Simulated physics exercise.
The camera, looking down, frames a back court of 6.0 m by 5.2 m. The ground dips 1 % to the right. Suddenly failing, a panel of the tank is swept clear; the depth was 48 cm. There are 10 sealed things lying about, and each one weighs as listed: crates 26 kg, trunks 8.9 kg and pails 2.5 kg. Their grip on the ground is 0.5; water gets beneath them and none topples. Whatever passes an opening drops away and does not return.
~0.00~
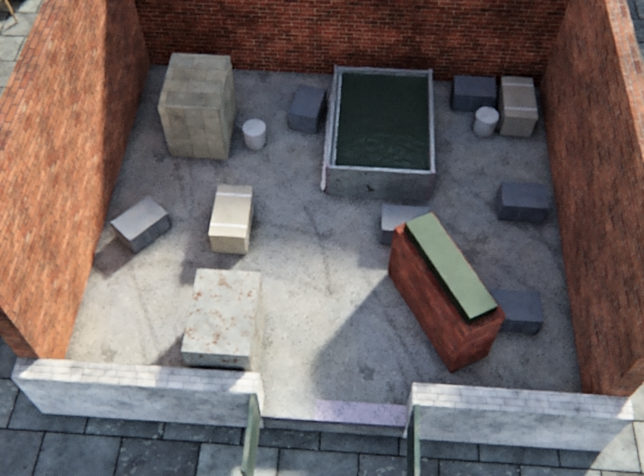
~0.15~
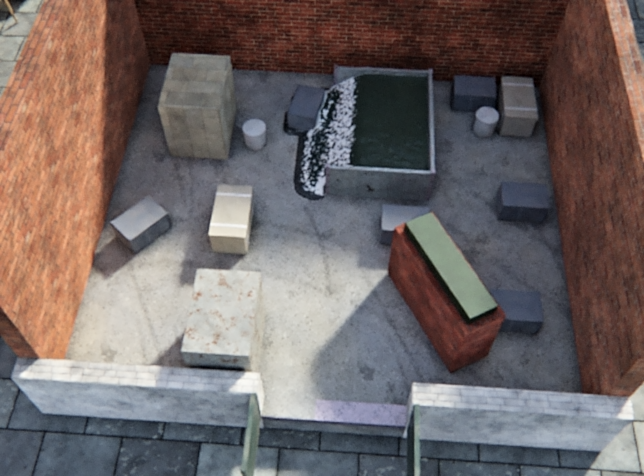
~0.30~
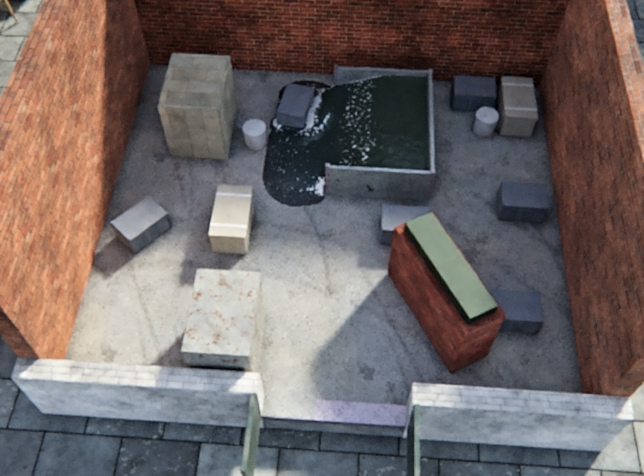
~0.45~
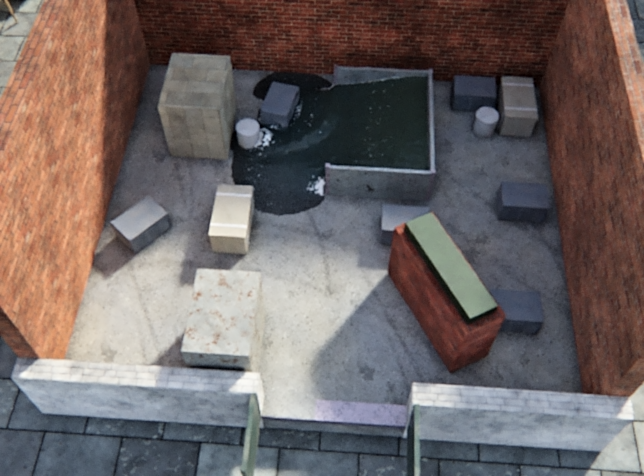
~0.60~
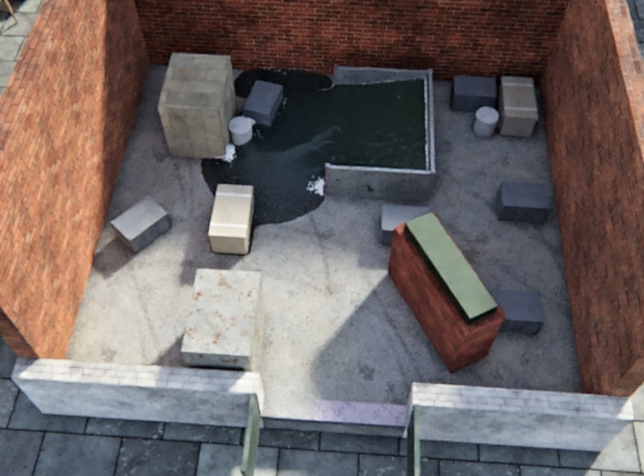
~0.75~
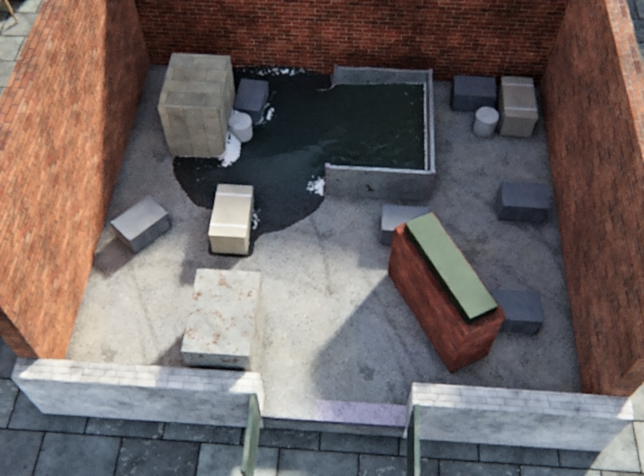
Dark water pours left from a tank, pushing a grey box and a pale pail.
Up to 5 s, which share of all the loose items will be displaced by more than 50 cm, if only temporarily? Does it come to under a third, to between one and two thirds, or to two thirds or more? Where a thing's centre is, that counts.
The count will reach a third but not two thirds.
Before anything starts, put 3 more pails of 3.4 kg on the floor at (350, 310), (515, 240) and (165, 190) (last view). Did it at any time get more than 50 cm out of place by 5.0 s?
In order: Within it, within it, beyond it.
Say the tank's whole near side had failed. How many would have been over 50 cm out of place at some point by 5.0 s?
Then 0 of them would.
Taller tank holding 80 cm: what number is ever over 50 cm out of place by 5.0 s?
That would make 4 of them.
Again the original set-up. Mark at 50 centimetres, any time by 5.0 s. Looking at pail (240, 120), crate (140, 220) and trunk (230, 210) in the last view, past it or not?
Well, in that order it's topping it, topping it, topping it.
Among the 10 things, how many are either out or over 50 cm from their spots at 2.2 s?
I count 2.
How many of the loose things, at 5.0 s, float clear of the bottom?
It comes to 2.
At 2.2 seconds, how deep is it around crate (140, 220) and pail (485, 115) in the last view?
Close to 9 and 0 centimetres.
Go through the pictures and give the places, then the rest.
A crate at (307, 101), on the bottom; a pail at (254, 128), on the bottom; 2.4 m2 under water; 0 of 10 have shifted, in the first frame.
A crate at (306, 101), on the bottom; a pail at (254, 128) rests on the ground; water covers 3.1 m2; 0 of 10 have shifted, in the second frame.
A crate at (295, 100) rests on the ground, 17 cm from its start; a pail at (254, 128) rests on the ground; 3.9 m2 under water; 1 of 10 have shifted, in the third frame.
A crate at (279, 98), on the bottom, 40 cm from its start; a pail at (247, 127), on the bottom, 9 cm from its start; 4.9 m2 under water; 2 of 10 have shifted, in the fourth frame.
A crate at (263, 97), on the bottom, 64 cm from its start; a pail at (240, 125), on the bottom, 19 cm from its start; 6.0 m2 under water; 2 of 10 have shifted, in the fifth frame.
A crate at (250, 95) rests on the ground, 83 cm from its start; a pail at (240, 121), afloat, 19 cm from its start; water covers 6.8 m2; 2 of 10 have shifted, in the sixth frame.
After 1.1 s 1 of 10 are over 50 cm from their spots; 1 afloat.
After 2.2 s 2 of 10 are over 50 cm from their spots; 1 afloat.
After 3.5 s 4 of 10 are over 50 cm from their spots; 3 afloat.
After 5.0 s 4 of 10 are over 50 cm from their spots, and 4 have been at some point; 2 afloat.
